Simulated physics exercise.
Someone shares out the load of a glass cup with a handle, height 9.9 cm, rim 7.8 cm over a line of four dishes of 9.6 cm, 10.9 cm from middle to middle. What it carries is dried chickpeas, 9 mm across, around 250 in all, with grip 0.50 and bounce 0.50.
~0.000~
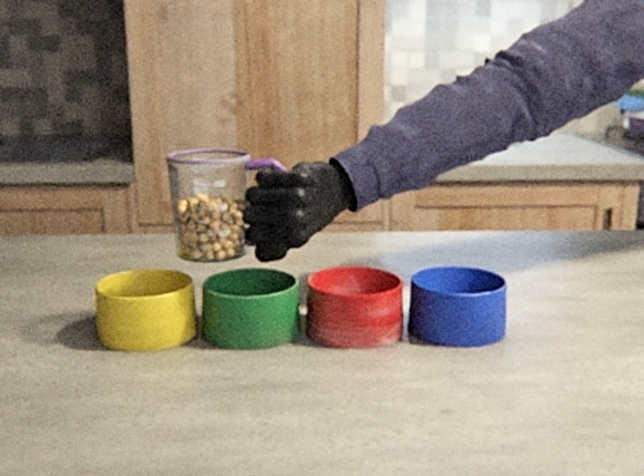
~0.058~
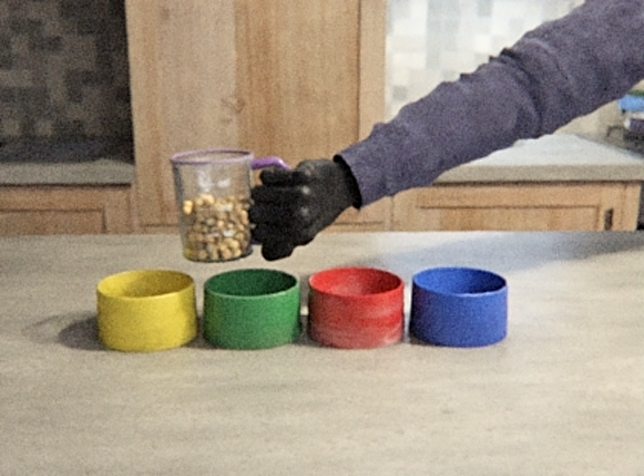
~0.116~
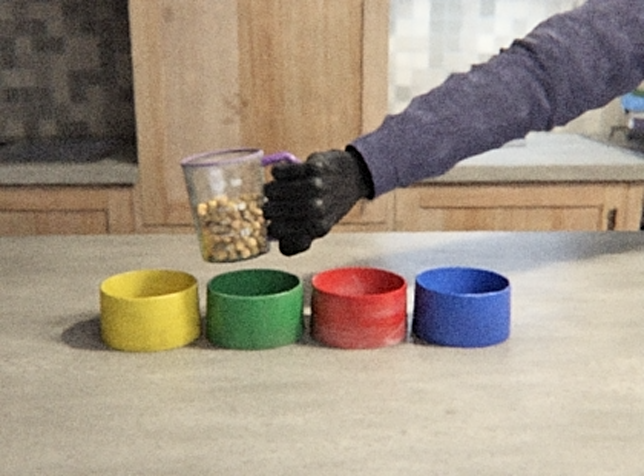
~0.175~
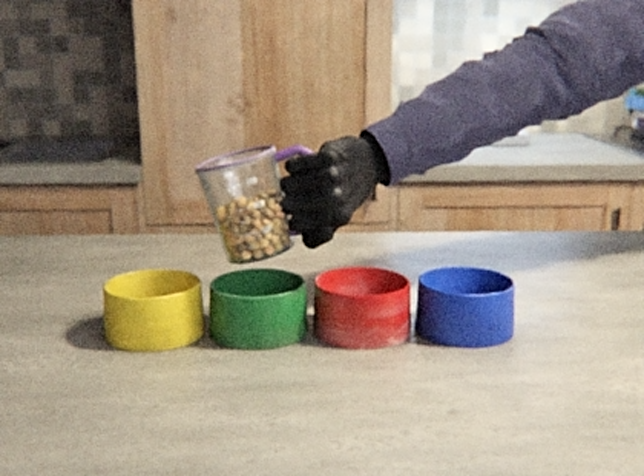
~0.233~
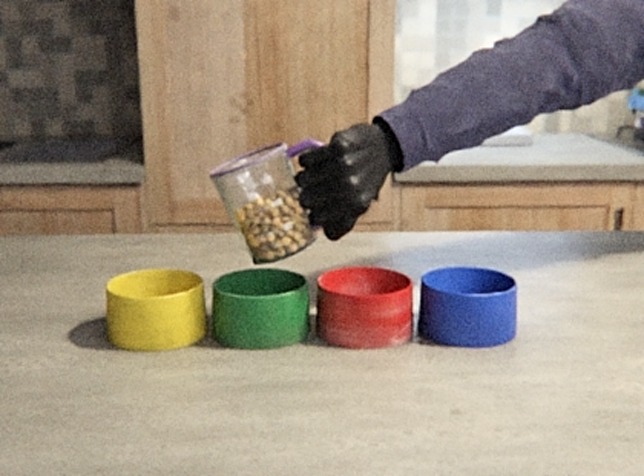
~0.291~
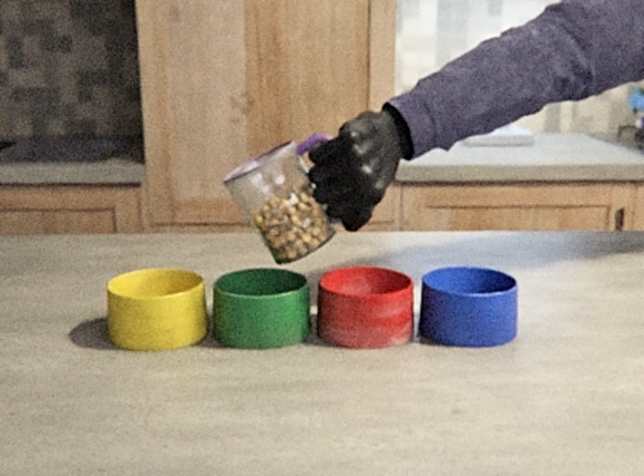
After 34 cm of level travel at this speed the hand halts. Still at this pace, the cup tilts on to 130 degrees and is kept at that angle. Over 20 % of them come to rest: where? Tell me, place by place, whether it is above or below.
Red dish: Below the mark; blue dish: Above the mark; green dish: Below the mark; yellow dish: Below the mark; counter: Below the mark.
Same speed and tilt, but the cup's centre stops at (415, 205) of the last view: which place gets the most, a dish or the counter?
Red.
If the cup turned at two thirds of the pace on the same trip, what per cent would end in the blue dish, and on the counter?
Blue 80; counter 20.
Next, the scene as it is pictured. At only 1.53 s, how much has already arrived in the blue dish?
By that moment, around 90 percent has got there.
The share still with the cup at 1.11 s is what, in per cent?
Around 65 percent.
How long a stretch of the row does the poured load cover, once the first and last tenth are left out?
It spans roughly 7 centimetres along the row.
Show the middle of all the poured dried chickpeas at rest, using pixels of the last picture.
At about (470, 312).
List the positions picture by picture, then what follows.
In the first frame, cup at (210, 205), tilt 0 degrees, lip at (169, 157), moved 0.0 cm; middle of the pieces at (212, 224); yellow dish at (145, 283); green dish at (250, 282); red dish at (355, 281); blue dish at (459, 280).
In the second frame, cup at (215, 206), tilt 2 degrees, lip at (172, 158), moved 0.4 cm; middle of the pieces at (218, 225).
In the third frame, cup at (229, 206), tilt 7 degrees, lip at (183, 162), moved 1.5 cm; middle of the pieces at (233, 224).
In the fourth frame, cup at (248, 205), tilt 14 degrees, lip at (197, 168), moved 3.1 cm; middle of the pieces at (255, 224).
In the fifth frame, cup at (266, 205), tilt 21 degrees, lip at (211, 174), moved 4.6 cm; middle of the pieces at (275, 222).
In the sixth frame, cup at (283, 205), tilt 28 degrees, lip at (224, 180), moved 6.2 cm; middle of the pieces at (293, 221); yellow dish at (156, 283); green dish at (261, 282); red dish at (366, 281); blue dish at (470, 280). Its pace works out near 120 degrees a second; the hand travels 27 cm a second.
Then, at 0.78 s, tilt 88 degrees; cup holds 100 %.
Then, at 1.11 s, tilt 127 degrees; cup holds 65 %, red 5 %, blue 25 %.
After 1.53 s, tilt 130 degrees; cup holds 0 %, red 5 %, blue 90 %.
By 1.9 s all is still; red 5 %, blue 90 %, green 0 %, yellow 0 %, counter 5 %.
